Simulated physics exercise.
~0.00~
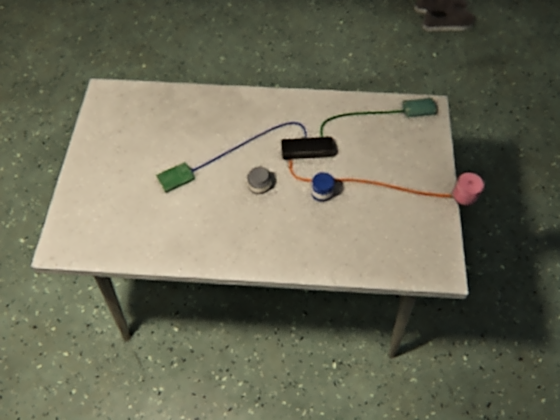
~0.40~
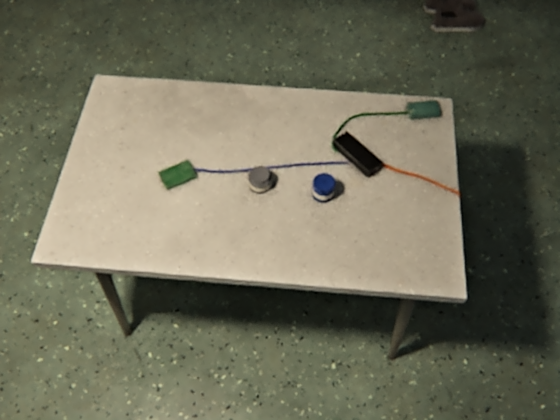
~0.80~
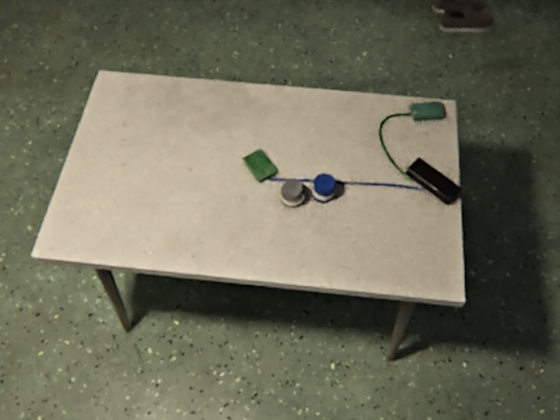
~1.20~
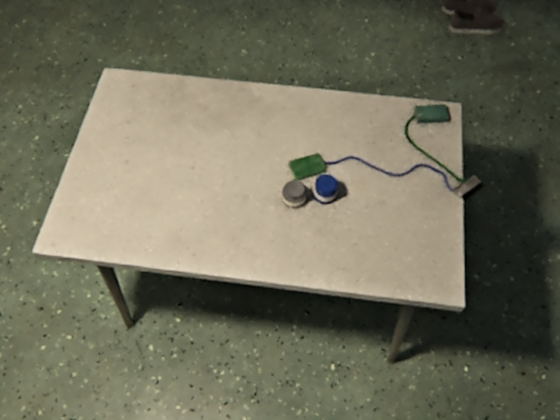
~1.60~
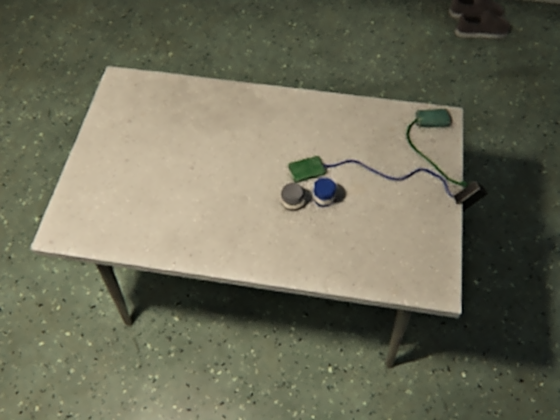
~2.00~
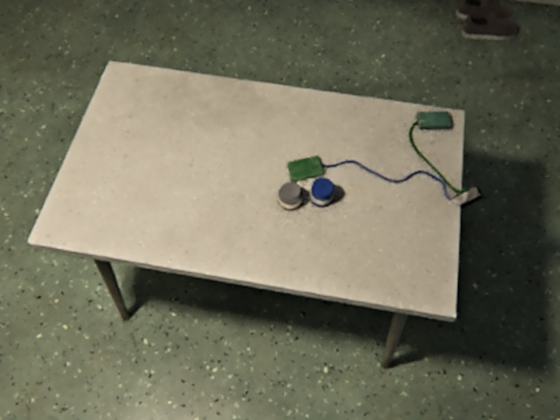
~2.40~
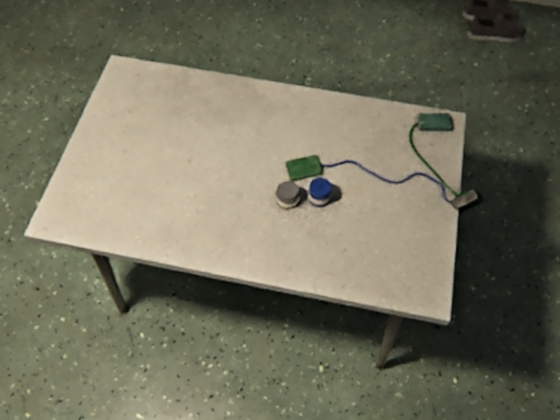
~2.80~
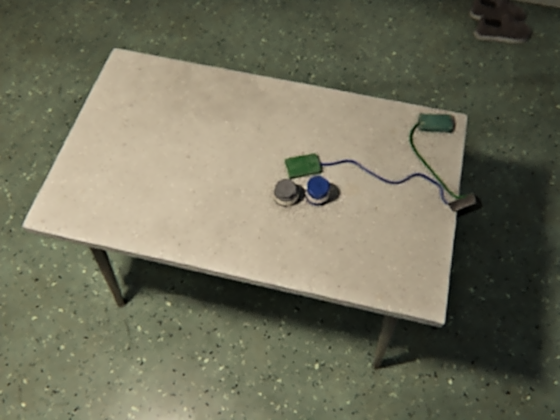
A pink speaker drops off the table, and the black strip slides to the right edge.
